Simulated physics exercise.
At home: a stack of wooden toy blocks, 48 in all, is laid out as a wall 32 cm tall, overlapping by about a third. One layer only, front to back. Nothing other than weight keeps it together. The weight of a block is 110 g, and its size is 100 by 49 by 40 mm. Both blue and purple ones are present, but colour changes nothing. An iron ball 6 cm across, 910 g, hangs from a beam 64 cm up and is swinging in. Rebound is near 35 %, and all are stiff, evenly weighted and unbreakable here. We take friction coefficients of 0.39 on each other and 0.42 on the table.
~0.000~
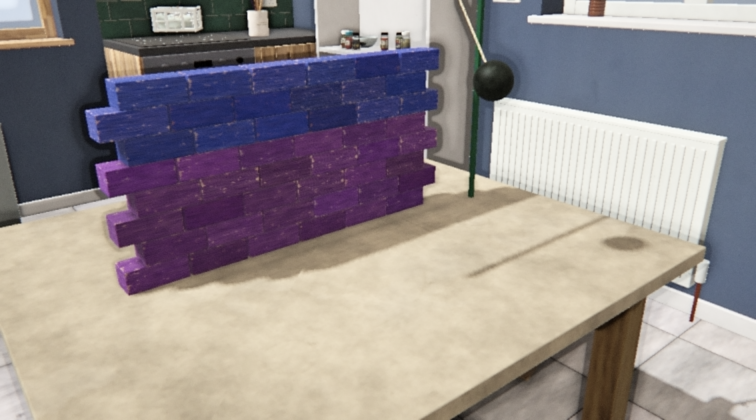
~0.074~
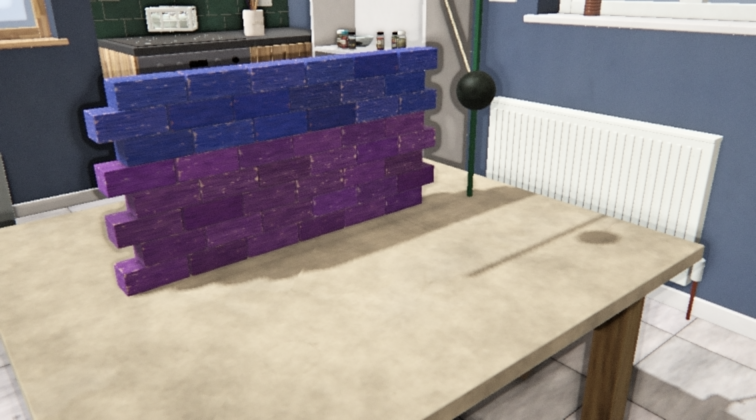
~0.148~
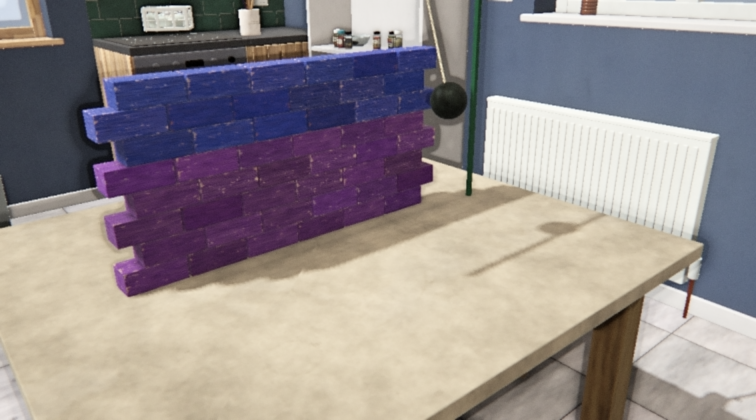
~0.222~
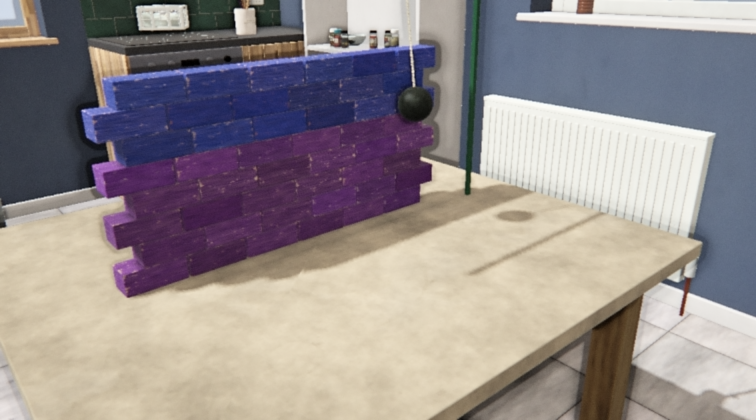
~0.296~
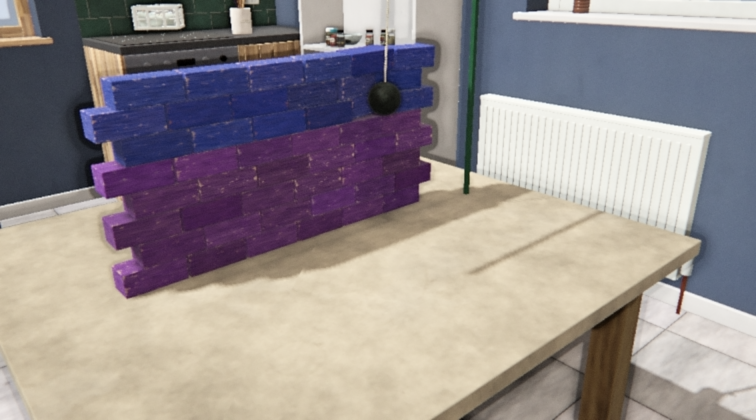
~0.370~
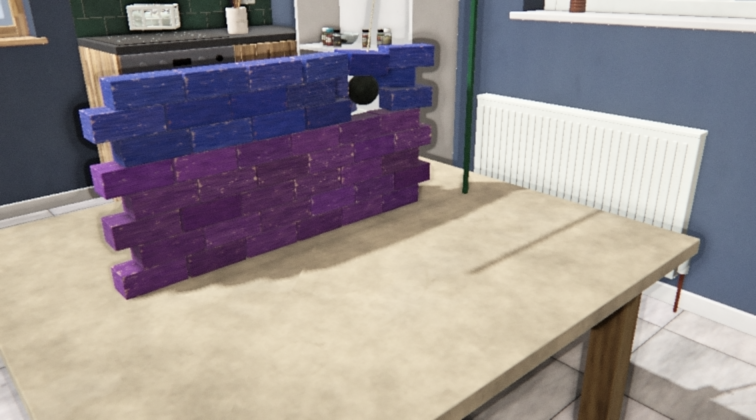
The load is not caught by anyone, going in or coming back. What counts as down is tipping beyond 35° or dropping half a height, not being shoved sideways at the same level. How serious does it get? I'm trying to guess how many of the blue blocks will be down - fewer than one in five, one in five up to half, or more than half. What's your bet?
I would say one in five up to half.
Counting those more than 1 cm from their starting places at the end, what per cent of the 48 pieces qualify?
10 in a hundred end up shifted.
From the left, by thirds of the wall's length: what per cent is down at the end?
In percent, the thirds read 0 on the left, 0 in the middle and 30 on the right.
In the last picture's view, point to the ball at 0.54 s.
Near (337, 71).
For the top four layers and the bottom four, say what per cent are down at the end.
I'd put the top at 20 per cent and the bottom at 0 per cent.
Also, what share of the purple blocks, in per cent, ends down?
Of the purple ones, 0 in a hundred finish down.
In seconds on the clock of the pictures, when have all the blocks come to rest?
At about 1.5 s.
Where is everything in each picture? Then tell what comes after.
In the first frame (each place is the centre of the face we see best; the camera moves round a little), ball (497, 75) line 34° before plumb; top blue block (421, 61); top purple block (365, 133); all as stacked.
The second frame shows ball (480, 86) line 28° before plumb; top blue block (419, 61).
The third frame shows ball (452, 99) line 19° before plumb; top blue block (419, 60).
The fourth frame shows ball (419, 106) line 8° before plumb; top blue block (417, 59).
The fifth frame shows ball (386, 103) line 4° past plumb; top blue block (416, 58); steepest lean 5°, the block at (373, 63); 4 have shifted.
The sixth frame shows ball (362, 94) line 12° past plumb; top blue block (412, 57) moved 8 mm; top purple block (362, 130); 5 have shifted.
By 0.54 s, line 24° past plumb; 3 of the 18 blue blocks down (3 of 48 in all colours); top blue block tilted 7°.
By 0.84 s, line 9° past plumb; 5 of the 18 blue blocks down (5 of 48 in all colours); top blue block on its side.
When it is over (1.6 s), line 5° past plumb; 5 of the 18 blue blocks down (5 of 48 in all colours); top blue block upside down; top purple block unmoved. That is 28 per cent. In pixels of the last frame, middles, top blue block near (389, 167), top purple block near (353, 128).
